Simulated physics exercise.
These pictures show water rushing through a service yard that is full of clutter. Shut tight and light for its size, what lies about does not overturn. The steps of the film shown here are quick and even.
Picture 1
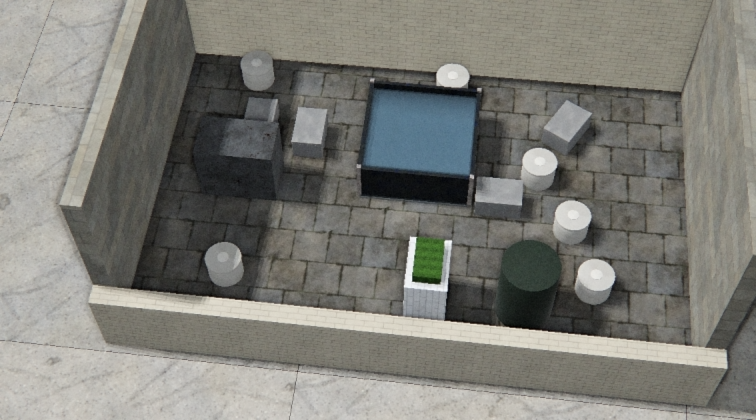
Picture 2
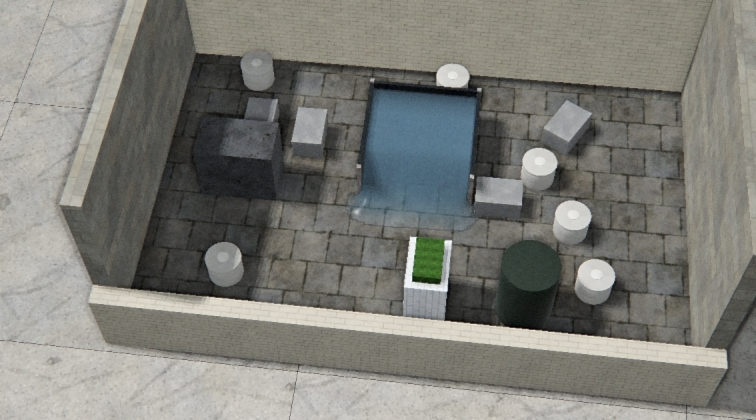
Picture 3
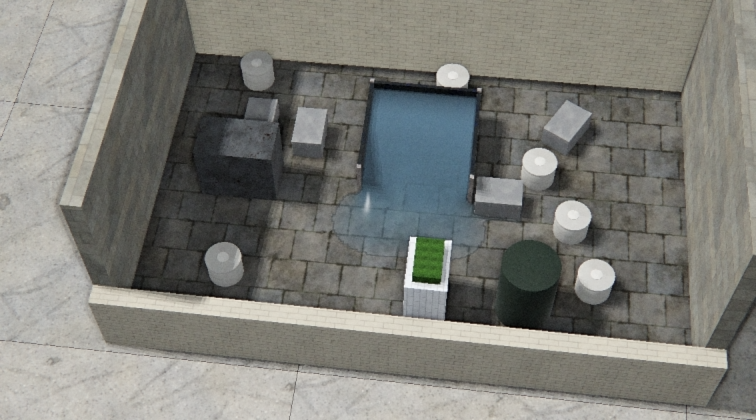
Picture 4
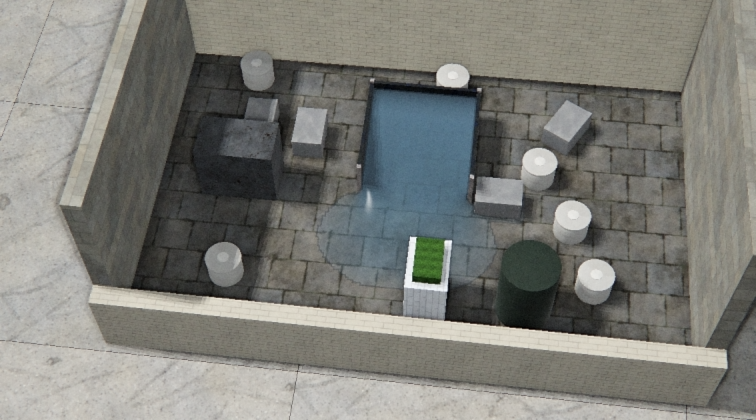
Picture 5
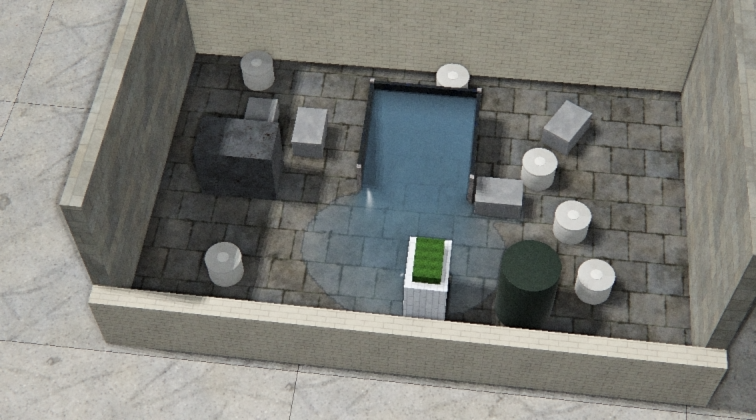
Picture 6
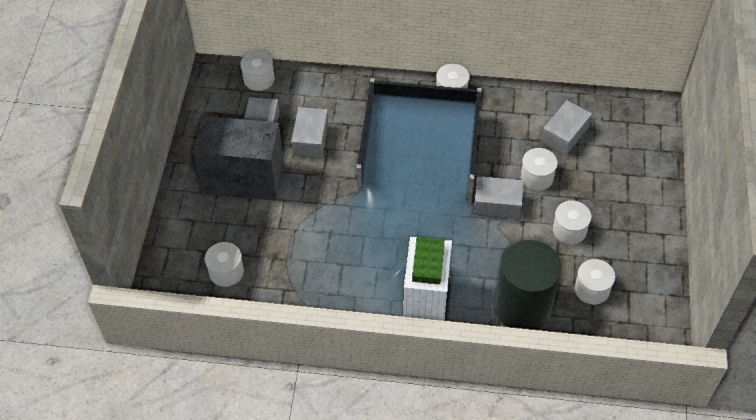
Blue water spills from the front of a dark-framed square tank near the back wall and spreads across the paving toward the viewer, widening leftward and around a white planter with a green top. The walled stone yard is seen from a high, unmoving view. Pale cylinders, grey blocks, a dark bulky block at left and a dark green drum at right all stay put.
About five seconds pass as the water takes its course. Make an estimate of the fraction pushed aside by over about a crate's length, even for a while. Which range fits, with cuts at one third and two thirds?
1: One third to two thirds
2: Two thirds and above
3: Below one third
(3) Below one third.
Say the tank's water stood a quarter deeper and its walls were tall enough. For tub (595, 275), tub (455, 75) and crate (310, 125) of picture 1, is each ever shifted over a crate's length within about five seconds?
Order as given: Displaced that much; not past it; not past it.
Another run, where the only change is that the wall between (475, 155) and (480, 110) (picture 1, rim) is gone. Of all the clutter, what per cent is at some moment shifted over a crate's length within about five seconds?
Roughly 30 per cent.
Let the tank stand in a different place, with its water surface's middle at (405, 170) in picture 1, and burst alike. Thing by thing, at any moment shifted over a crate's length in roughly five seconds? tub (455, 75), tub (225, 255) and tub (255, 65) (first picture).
First never got that far, then got that far, then never got that far.
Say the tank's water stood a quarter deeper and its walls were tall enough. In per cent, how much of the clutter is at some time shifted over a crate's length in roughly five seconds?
Around 40 in a hundred.
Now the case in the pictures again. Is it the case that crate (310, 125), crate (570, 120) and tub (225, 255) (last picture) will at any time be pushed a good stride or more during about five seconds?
The first one stayed within range, the second stayed within range and the third traveled far.
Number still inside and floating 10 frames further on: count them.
I count 0.
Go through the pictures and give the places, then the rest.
A crate at (568, 121), on the bottom; a crate at (260, 115), on the bottom; 0 of 10 have shifted, in the first picture.
A crate at (568, 121) rests on the ground; a crate at (260, 115) rests on the ground; 0 of 10 have shifted, in the second picture.
A crate at (568, 121) rests on the ground; a crate at (260, 115), on the bottom; 0 of 10 have shifted, in the third picture.
A crate at (568, 121), on the bottom; a crate at (260, 115) rests on the ground; 0 of 10 have shifted, in the fourth picture.
A crate at (568, 121) rests on the ground; a crate at (260, 115), on the bottom; 0 of 10 have shifted, in the fifth picture.
A crate at (568, 121), on the bottom; a crate at (260, 115) rests on the ground; 0 of 10 have shifted, in the sixth picture.
A moment on, 0 of 10 are well off their spots; 0 afloat.
Next, 0 of 10 are well off their spots; 0 afloat.
Later, 1 of 10 are well off their spots; 1 afloat.
In the end, 2 of 10 are well off their spots, and 2 have been at some point; 0 afloat.
